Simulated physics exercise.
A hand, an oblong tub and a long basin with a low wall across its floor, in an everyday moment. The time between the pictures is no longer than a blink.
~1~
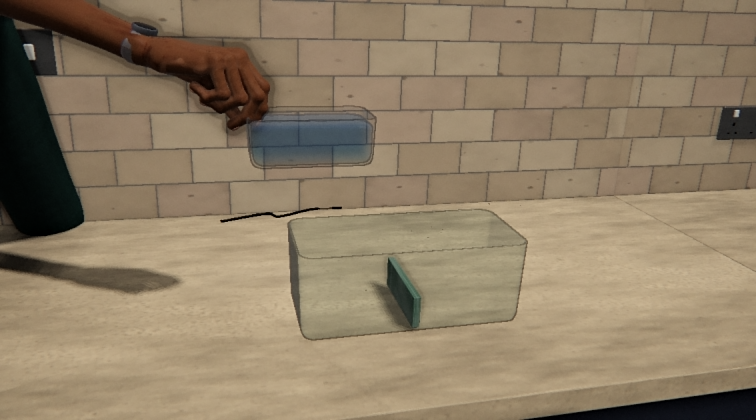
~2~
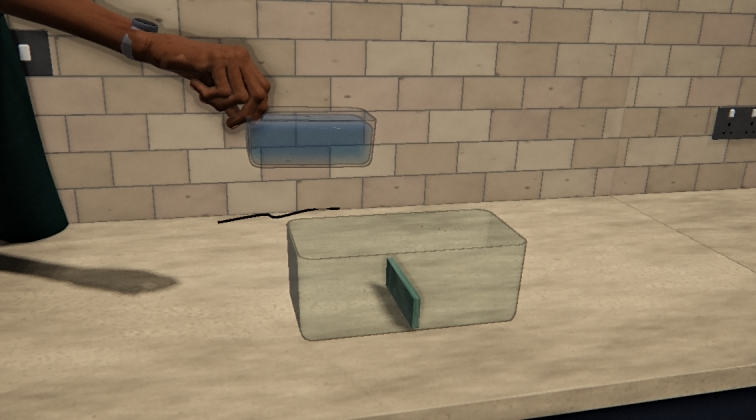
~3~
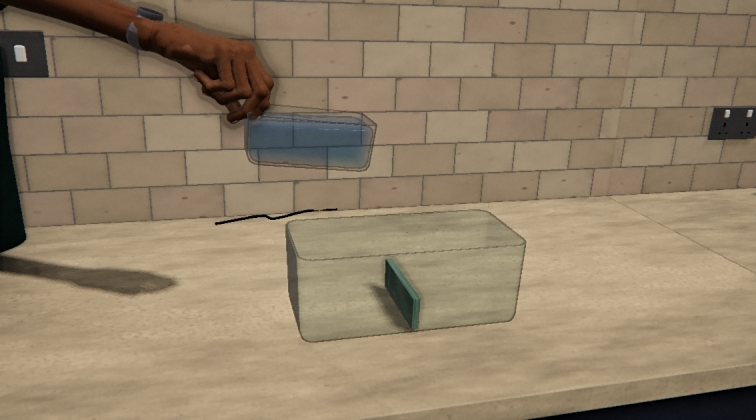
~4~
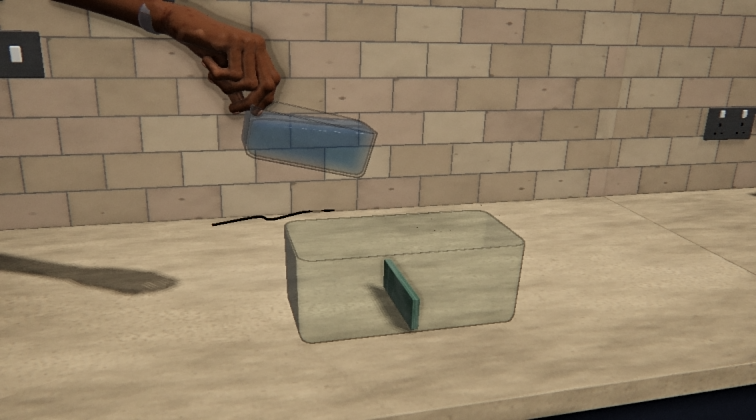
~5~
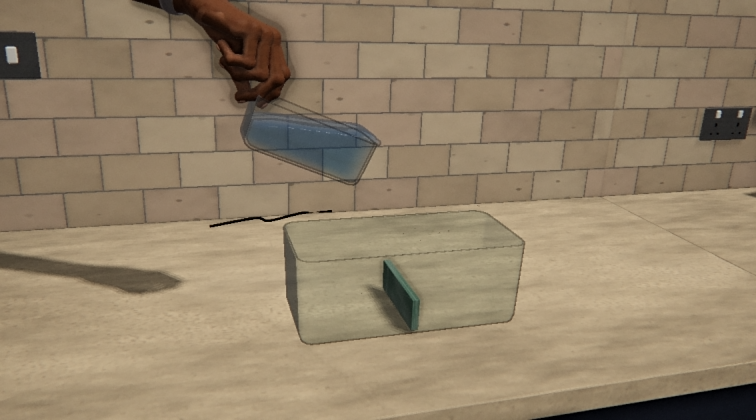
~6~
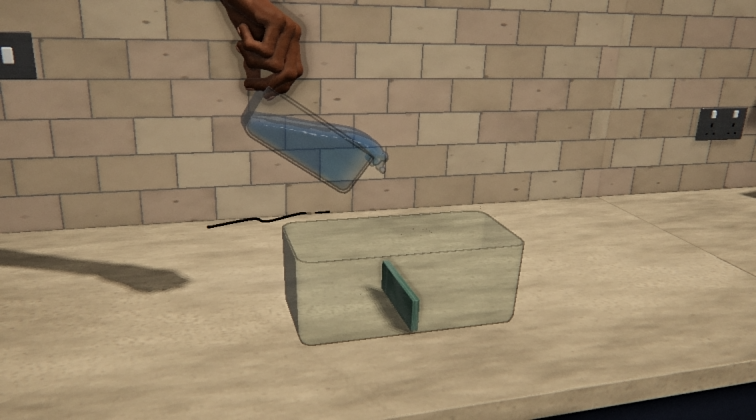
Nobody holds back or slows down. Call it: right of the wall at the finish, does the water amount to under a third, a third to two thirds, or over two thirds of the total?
A third to two thirds of the total.
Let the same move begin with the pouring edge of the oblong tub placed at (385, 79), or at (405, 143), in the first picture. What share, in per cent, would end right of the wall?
70 %, 80 %.
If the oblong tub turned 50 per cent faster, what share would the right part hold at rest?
Share on the right: Some 35 percent.
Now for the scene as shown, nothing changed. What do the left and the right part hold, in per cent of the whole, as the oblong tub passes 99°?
You'd find 15 per cent on the left and 50 per cent on the right.
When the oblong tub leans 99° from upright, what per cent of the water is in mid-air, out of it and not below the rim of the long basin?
Somewhere around 30 per cent of it.
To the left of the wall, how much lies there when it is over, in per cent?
I'd put it near 45 per cent.
A moment on, the oblong tub is tipped on its side and 6 per cent is still to pour, 17 is left of the wall and 48 right of it.
Next, the oblong tub is tipped right over and 0 per cent is still to pour, 40 is left of the wall and 54 right of it.
Then the oblong tub is tipped right over and 0 per cent is still to pour, 43 is left of the wall and 54 right of it.
Later the oblong tub is tipped right over and 0 per cent is still to pour, 43 is left of the wall and 54 right of it.
At rest 43 per cent lies left of the wall, 54 right of it and 3 outside.
